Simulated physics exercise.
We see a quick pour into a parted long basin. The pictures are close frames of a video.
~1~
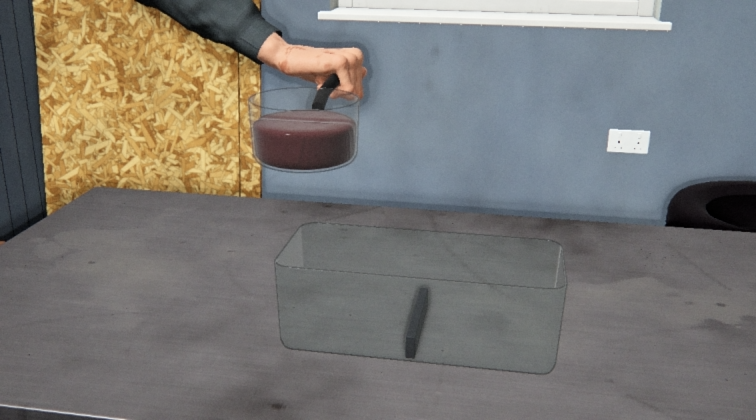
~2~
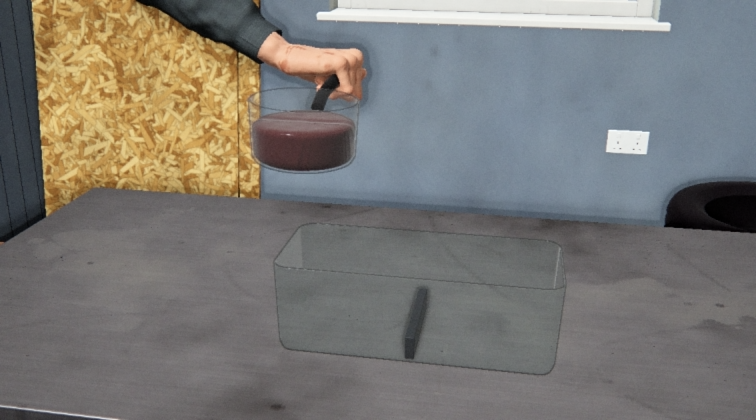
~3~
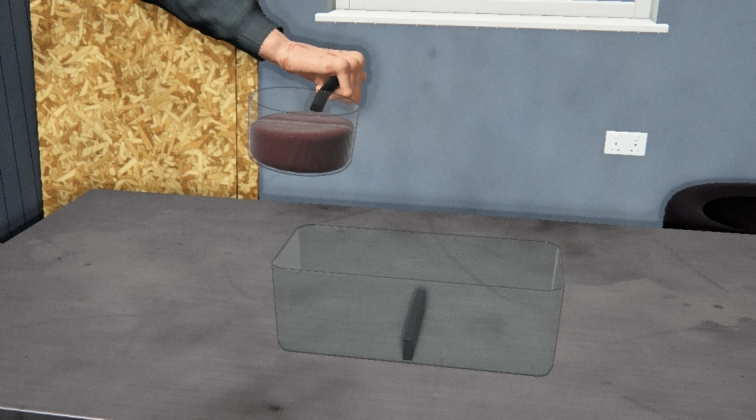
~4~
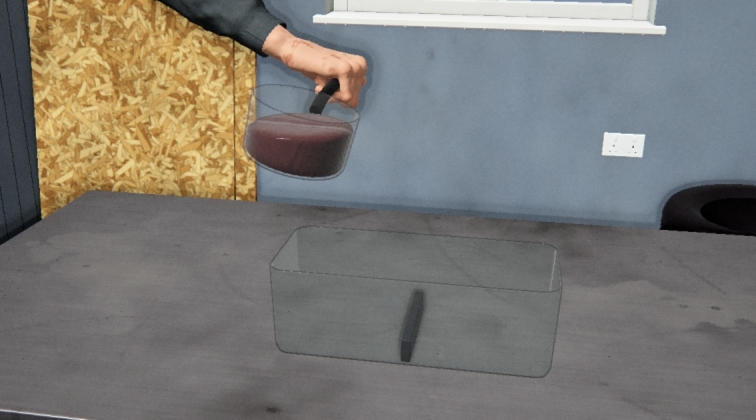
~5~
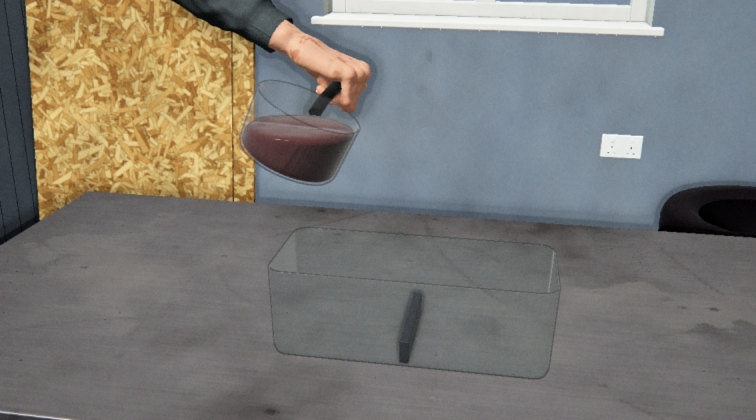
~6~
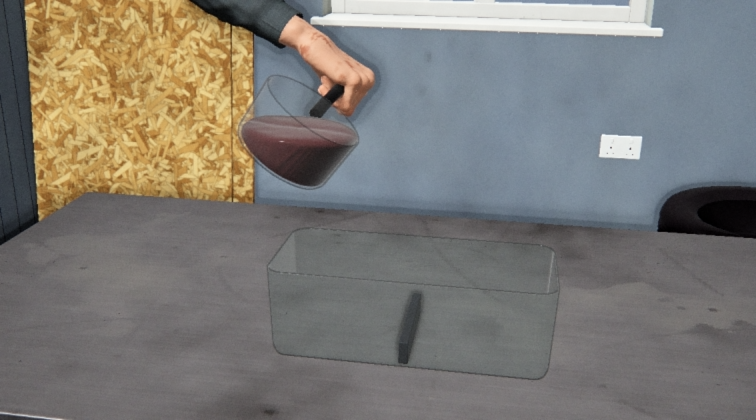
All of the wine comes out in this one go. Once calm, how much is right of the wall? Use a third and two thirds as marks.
It comes to not even a third.
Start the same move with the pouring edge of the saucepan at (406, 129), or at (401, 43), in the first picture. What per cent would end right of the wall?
Near 85 % and 85 %.
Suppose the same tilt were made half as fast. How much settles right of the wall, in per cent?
About 40 per cent.
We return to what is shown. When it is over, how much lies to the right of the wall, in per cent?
Some 25 per cent.
A moment on, the saucepan is tipped on its side and 38 per cent is still to pour, 17 is left of the wall and 2 right of it.
Next, the saucepan is tipped right over and 10 per cent is still to pour, 59 is left of the wall and 19 right of it.
Then the saucepan is tipped right over and 2 per cent is still to pour, 71 is left of the wall and 22 right of it.
Later the saucepan is tipped right over and 0 per cent is still to pour, 73 is left of the wall and 24 right of it.
Finally, 74 per cent lies left of the wall, 24 right of it and 3 outside.
